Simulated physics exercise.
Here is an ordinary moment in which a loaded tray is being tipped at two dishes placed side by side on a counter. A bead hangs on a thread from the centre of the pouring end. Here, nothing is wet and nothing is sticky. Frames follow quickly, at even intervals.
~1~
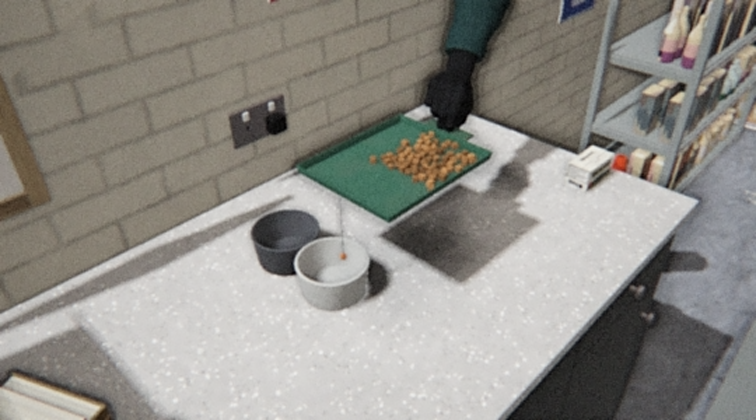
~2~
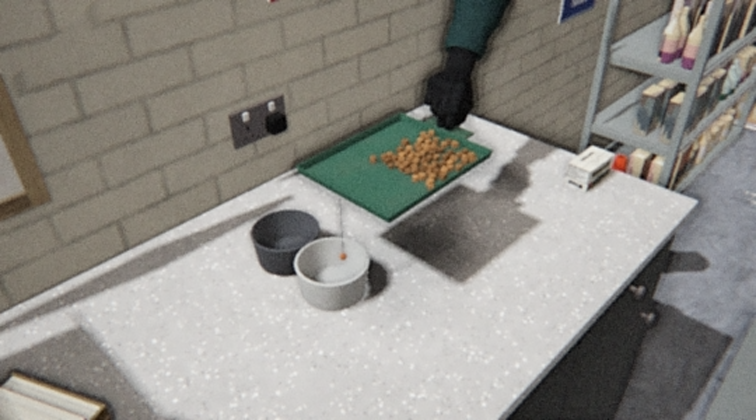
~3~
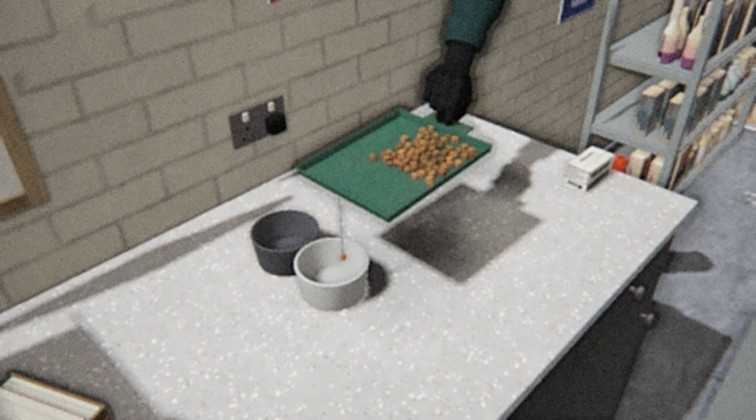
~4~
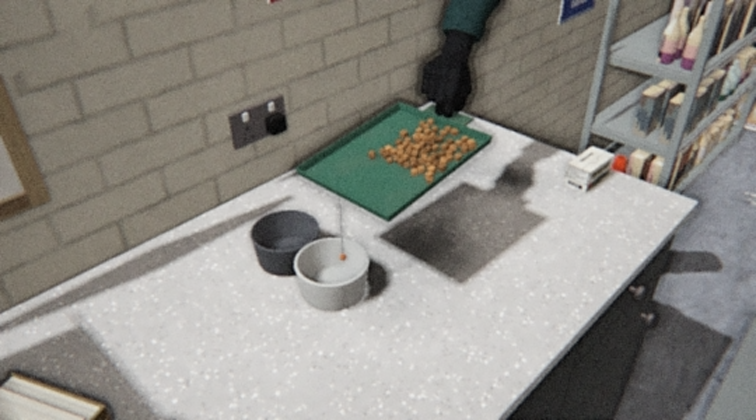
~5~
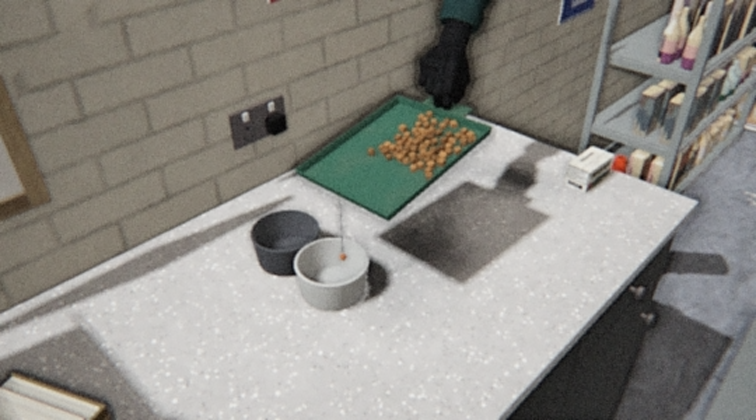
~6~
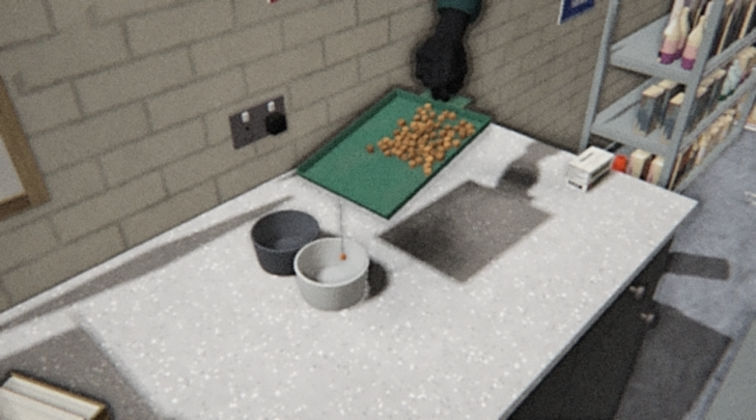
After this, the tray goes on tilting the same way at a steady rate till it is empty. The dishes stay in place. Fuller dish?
Right-hand.
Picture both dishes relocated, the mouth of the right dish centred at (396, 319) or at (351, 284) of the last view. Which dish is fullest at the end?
Case one: The dish at left. Case two: The dish at left.
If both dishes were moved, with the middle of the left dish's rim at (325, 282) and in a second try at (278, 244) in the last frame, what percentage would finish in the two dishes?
Close to 40 in a hundred, then close to 80 in a hundred.
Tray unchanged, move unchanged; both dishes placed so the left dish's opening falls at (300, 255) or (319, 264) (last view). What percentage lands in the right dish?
About 10 per cent first, then about 0 per cent.
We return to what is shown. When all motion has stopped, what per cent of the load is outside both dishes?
Share outside: Near 50 %.
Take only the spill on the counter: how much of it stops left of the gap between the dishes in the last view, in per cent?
Close to 80 %.
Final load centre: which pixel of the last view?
Around (310, 291).
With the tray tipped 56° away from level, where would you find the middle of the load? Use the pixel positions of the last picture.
Look around (330, 181) in the last picture.
Soon, tray tipped steeply; most on the tray; a stray few outside both; a small part in the air.
A while on, tray tipped right over; about half on the tray; a small part in the right dish; about half outside both; a stray few in the air.
Towards the end, tray tipped past a quarter turn; about a third in the right dish; about a quarter in the left dish; about half outside both.
Finally, tray tipped past a quarter turn; about a third in the right dish; about a quarter in the left dish; about half outside both.
